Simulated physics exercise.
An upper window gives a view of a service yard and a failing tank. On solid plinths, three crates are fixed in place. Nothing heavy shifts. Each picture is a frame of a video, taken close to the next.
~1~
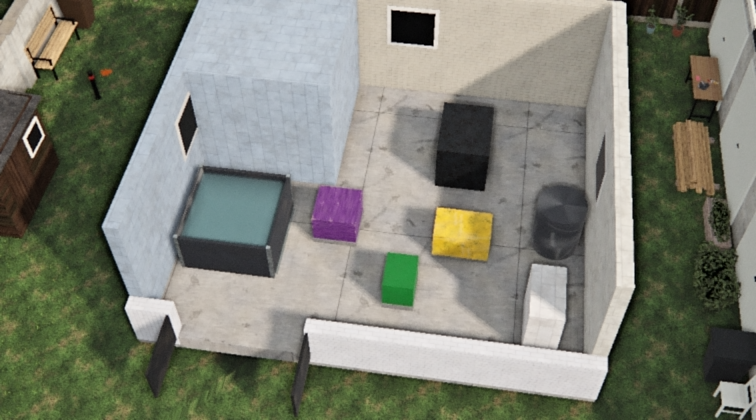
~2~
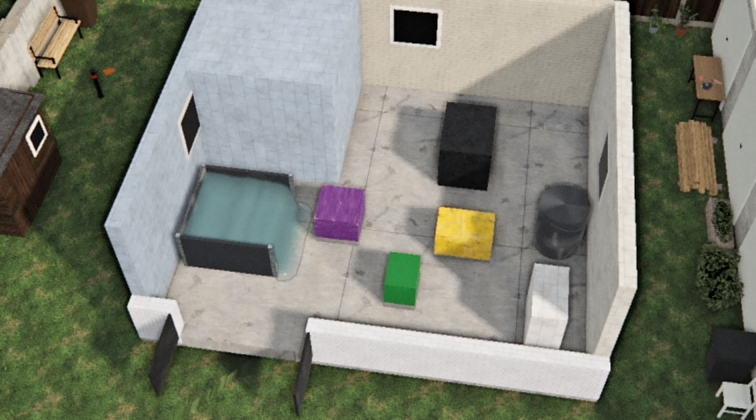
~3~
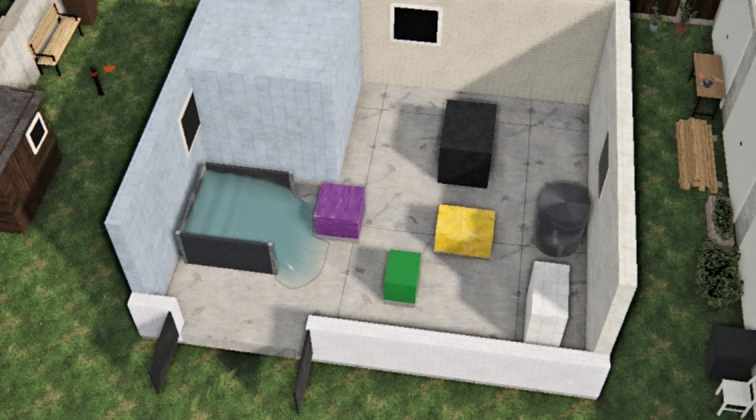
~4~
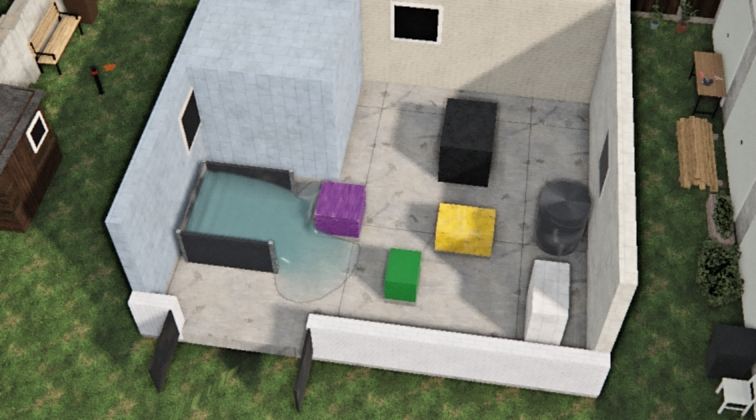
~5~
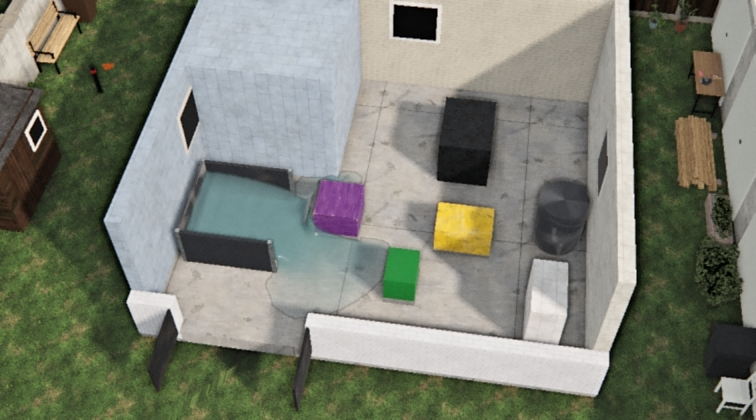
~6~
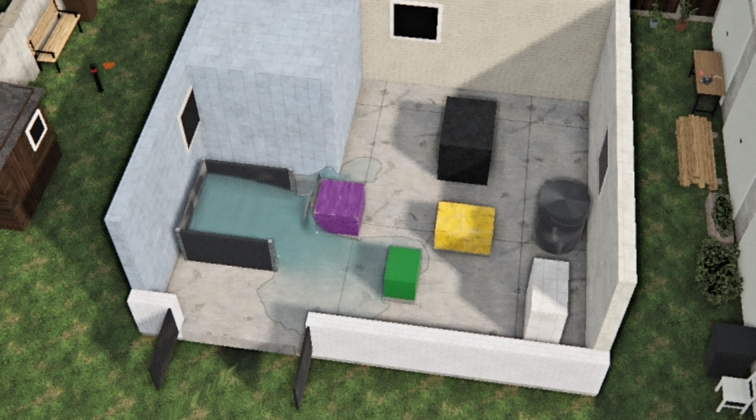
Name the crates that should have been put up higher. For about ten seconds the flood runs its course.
Afterwards, the yellow crate ends up wet; the purple crate ends up wet; the green crate ends up wet.
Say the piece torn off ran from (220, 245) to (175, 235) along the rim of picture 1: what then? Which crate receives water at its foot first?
My pick is the green-painted one.
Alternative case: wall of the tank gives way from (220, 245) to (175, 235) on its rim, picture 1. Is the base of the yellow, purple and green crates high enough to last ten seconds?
Result: Yellow crate is not reached; purple crate is not reached; green crate is not reached.
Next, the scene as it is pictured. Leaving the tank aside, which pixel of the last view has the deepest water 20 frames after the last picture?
Roughly (575, 370).
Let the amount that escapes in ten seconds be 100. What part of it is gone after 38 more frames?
Something close to 65 percent by that point.
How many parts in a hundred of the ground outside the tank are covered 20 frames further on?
I make it 65 per cent.
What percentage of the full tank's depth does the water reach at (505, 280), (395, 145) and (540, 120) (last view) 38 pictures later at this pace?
At the three places, in the order asked: Around 10, 4 and 2 per cent.
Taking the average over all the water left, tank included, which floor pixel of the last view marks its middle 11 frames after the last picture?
My pick is pixel (334, 249).
A moment on, water covers 35 % of the floor; the yellow crate water round its plinth, the purple crate water round its plinth, the green crate water round its plinth.
Next, water covers 50 % of the floor; the yellow crate water round its plinth, the purple crate water round its plinth, the green crate water round its plinth.
Then, water covers 65 % of the floor; the yellow crate water round its plinth, the purple crate water round its plinth, the green crate water round its plinth.
Later, water covers 90 % of the floor; the yellow crate water round its plinth, the purple crate water round its plinth, the green crate water round its plinth.
In the end, water covers 100 % of the floor; the yellow crate was topped, the purple crate was topped, the green crate was topped.
